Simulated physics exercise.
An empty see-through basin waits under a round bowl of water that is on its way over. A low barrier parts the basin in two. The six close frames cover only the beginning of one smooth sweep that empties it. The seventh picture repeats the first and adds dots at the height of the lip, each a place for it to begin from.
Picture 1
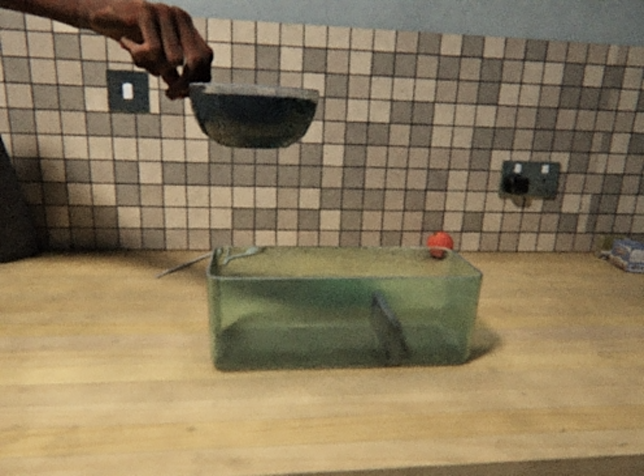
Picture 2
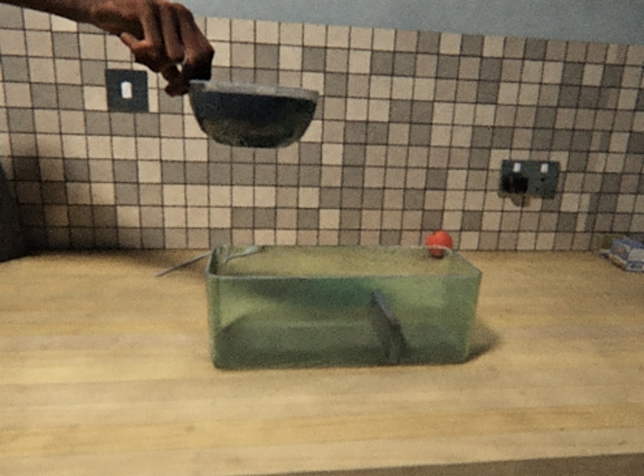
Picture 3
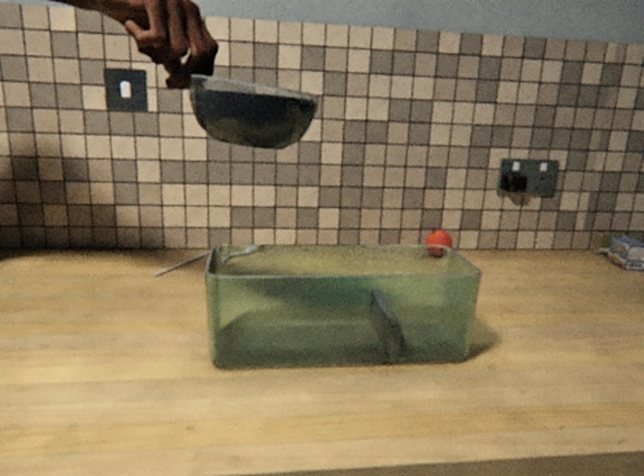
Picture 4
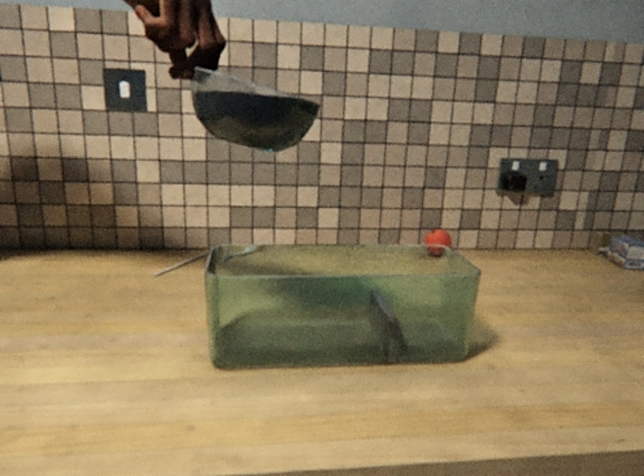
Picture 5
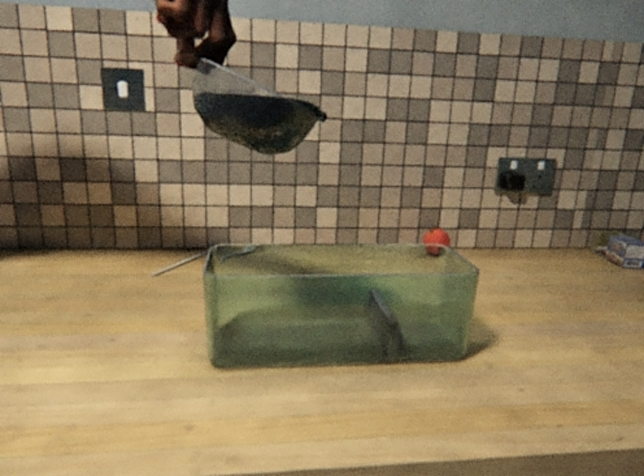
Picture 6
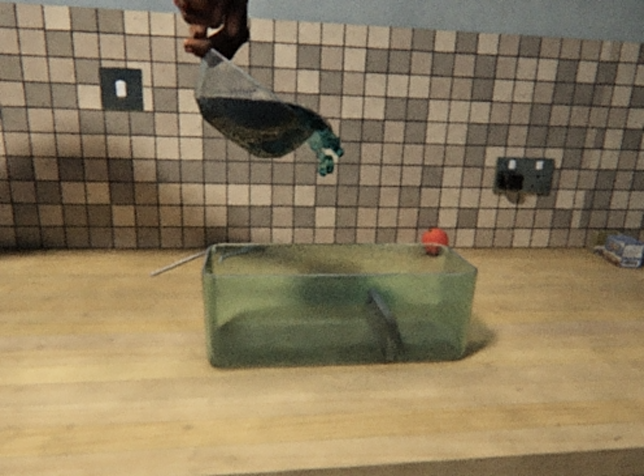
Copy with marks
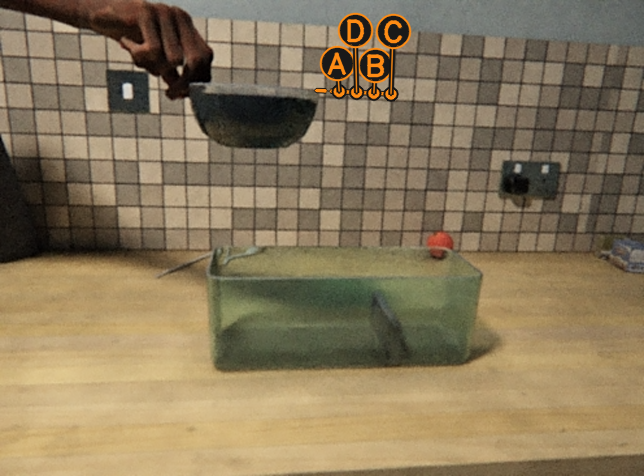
A hand tilts a round bowl above a clear basin until water runs over its lip.
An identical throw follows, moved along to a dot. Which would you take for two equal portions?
A.
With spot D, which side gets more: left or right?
The right one.
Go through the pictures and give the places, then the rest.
The first frame shows upright, lip at (316, 90); basin from (211, 366) to (467, 360); top of the wall at (386, 307); nothing has left yet.
The second frame shows upright, lip at (316, 91); nothing has left yet.
The third frame shows tipped about 6°, lip at (317, 95); nothing has left yet.
The fourth frame shows tipped about 14°, lip at (317, 104); nothing has left yet.
The fifth frame shows tipped about 23°, lip at (317, 115); water is over the lip, down to (321, 120).
The sixth frame shows tipped about 35°, lip at (313, 128); water is over the lip, down to (322, 173).
In orange, A at (339, 91); B at (373, 93); C at (390, 94); D at (356, 92).
With A, about 51 % ends left of the wall and 47 % right of it.
With B, about 22 % ends left of the wall and 76 % right of it.
With C, about 26 % ends left of the wall and 72 % right of it.
With D, about 34 % ends left of the wall and 64 % right of it.
